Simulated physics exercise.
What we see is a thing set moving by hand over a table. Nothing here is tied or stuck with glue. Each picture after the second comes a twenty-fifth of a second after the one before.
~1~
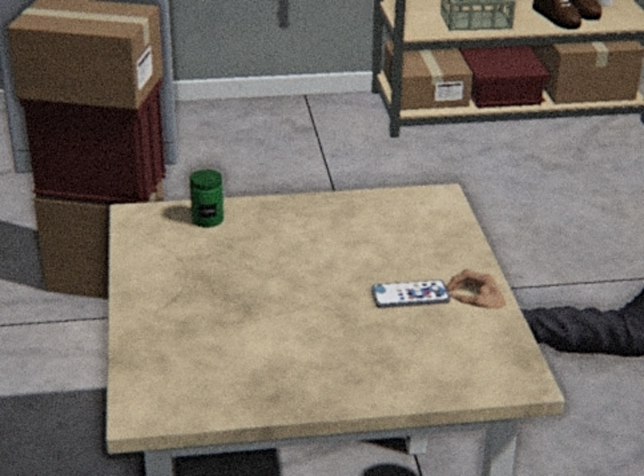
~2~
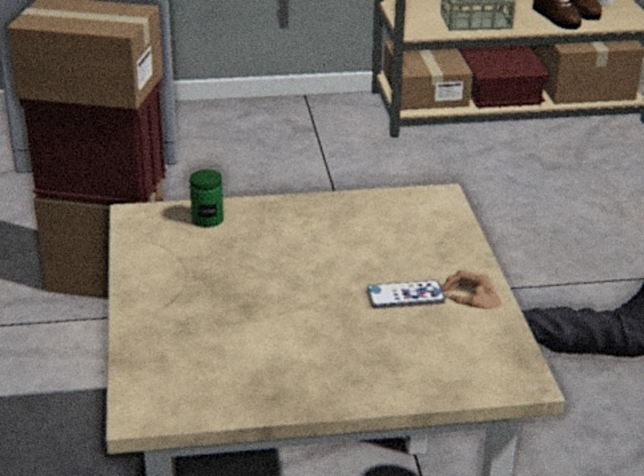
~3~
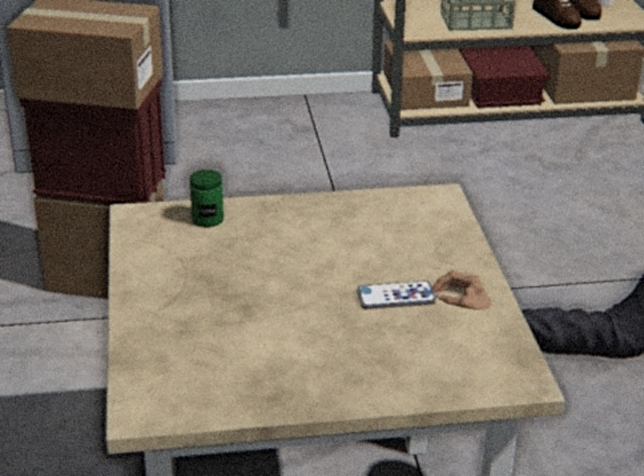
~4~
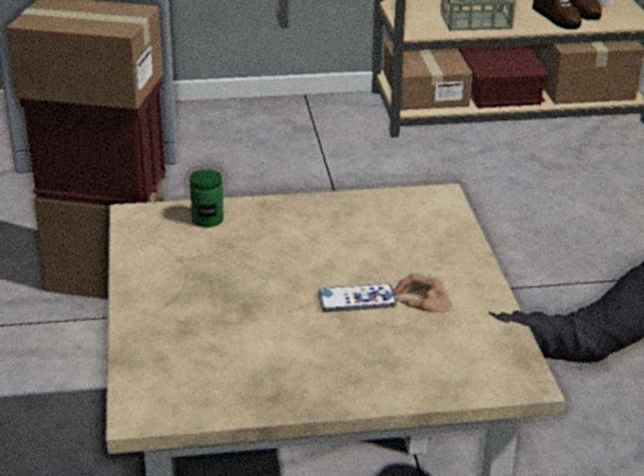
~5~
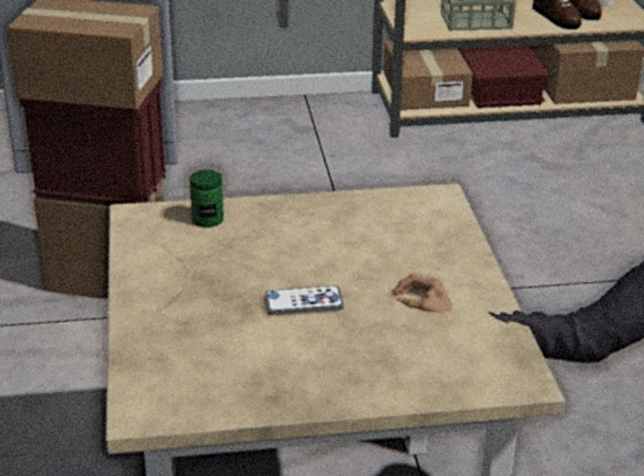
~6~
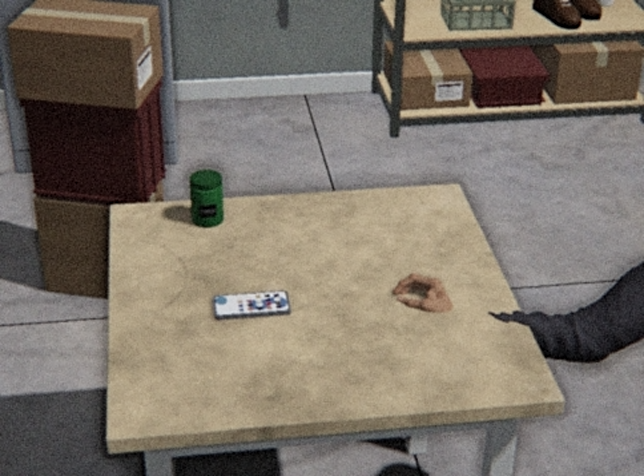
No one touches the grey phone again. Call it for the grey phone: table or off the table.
Off the table.
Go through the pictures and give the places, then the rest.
The first picture shows under the hand; grey phone (411, 294).
The second picture shows under the hand; grey phone (406, 294).
The third picture shows under the hand; grey phone (396, 295).
The fourth picture shows grey phone (357, 298).
The fifth picture shows grey phone (304, 300) displaced about its own width.
The sixth picture shows grey phone (252, 305) displaced about its own width.
Then, 0.10 s past the last view, grey phone displaced well along near (129, 312).
Then, 0.30 s past the last view, grey phone now off the table.
Then, 0.40 s past the last view, things are still on the move.
Then, 0.50 s past the last view, as before.
Finally, off the table, grey phone.
